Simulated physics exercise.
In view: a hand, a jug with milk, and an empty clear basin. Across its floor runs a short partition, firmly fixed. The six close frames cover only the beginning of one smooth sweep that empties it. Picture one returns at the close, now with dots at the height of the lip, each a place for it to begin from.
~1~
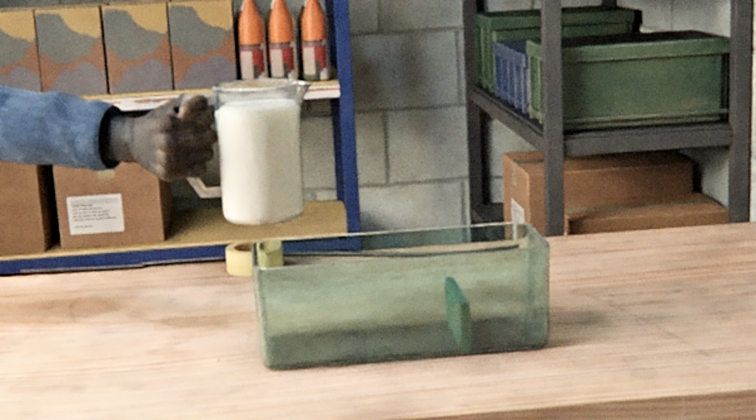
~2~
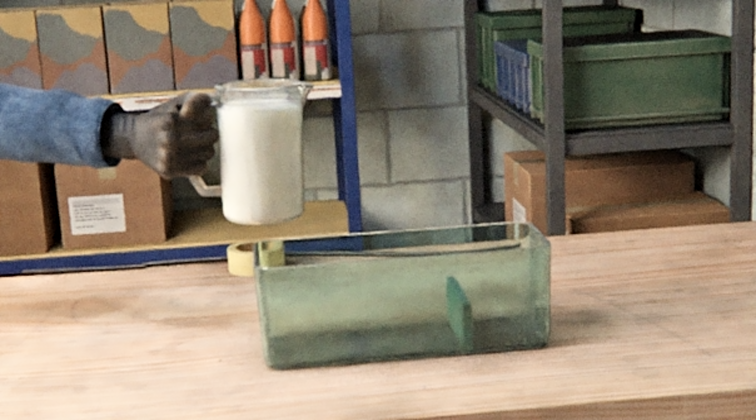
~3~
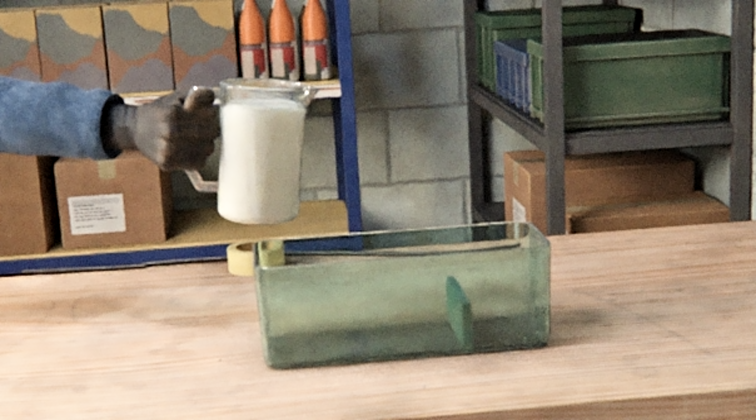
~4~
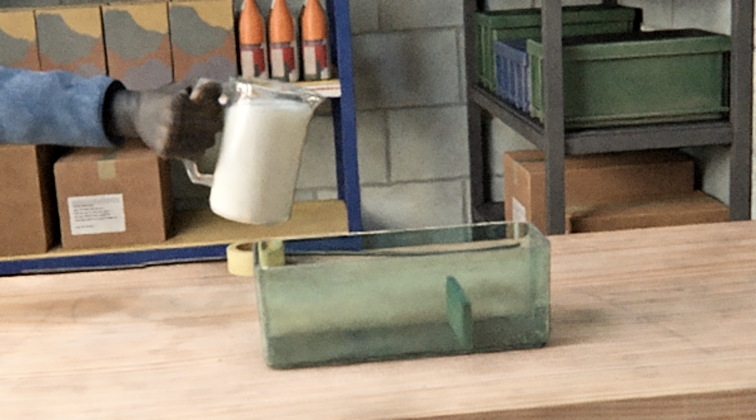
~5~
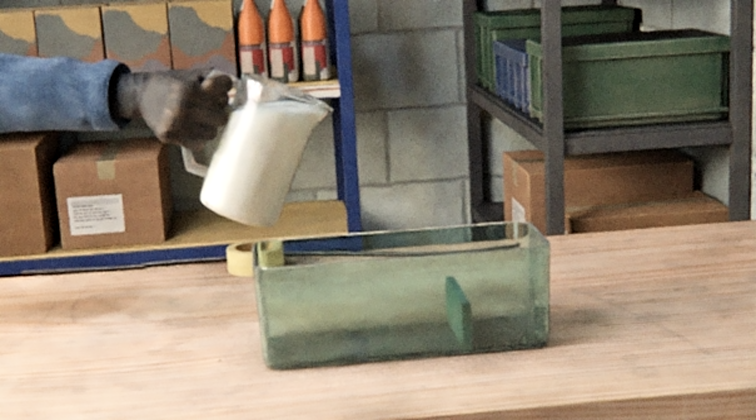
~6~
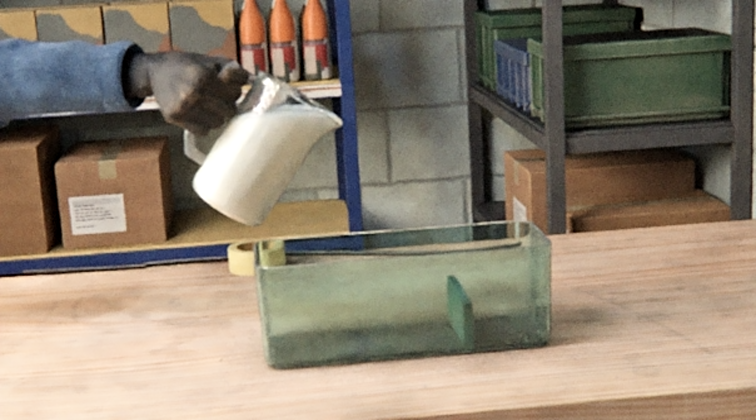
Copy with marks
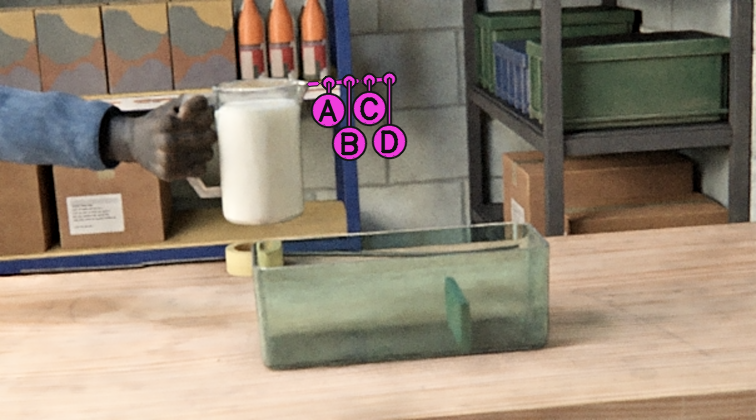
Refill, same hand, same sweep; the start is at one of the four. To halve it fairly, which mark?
The answer is place D.
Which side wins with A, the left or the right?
The left side.
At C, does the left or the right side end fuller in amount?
The left one.
On the marked copy, A at (328, 82); B at (349, 81); C at (369, 80); D at (389, 79).
If A is chosen, about 93 % ends left of the wall and 5 % right of it.
If B is chosen, about 92 % ends left of the wall and 4 % right of it; 4 % is lost outside.
If C is chosen, about 78 % ends left of the wall and 19 % right of it; 3 % is lost outside.
If D is chosen, about 48 % ends left of the wall and 50 % right of it.
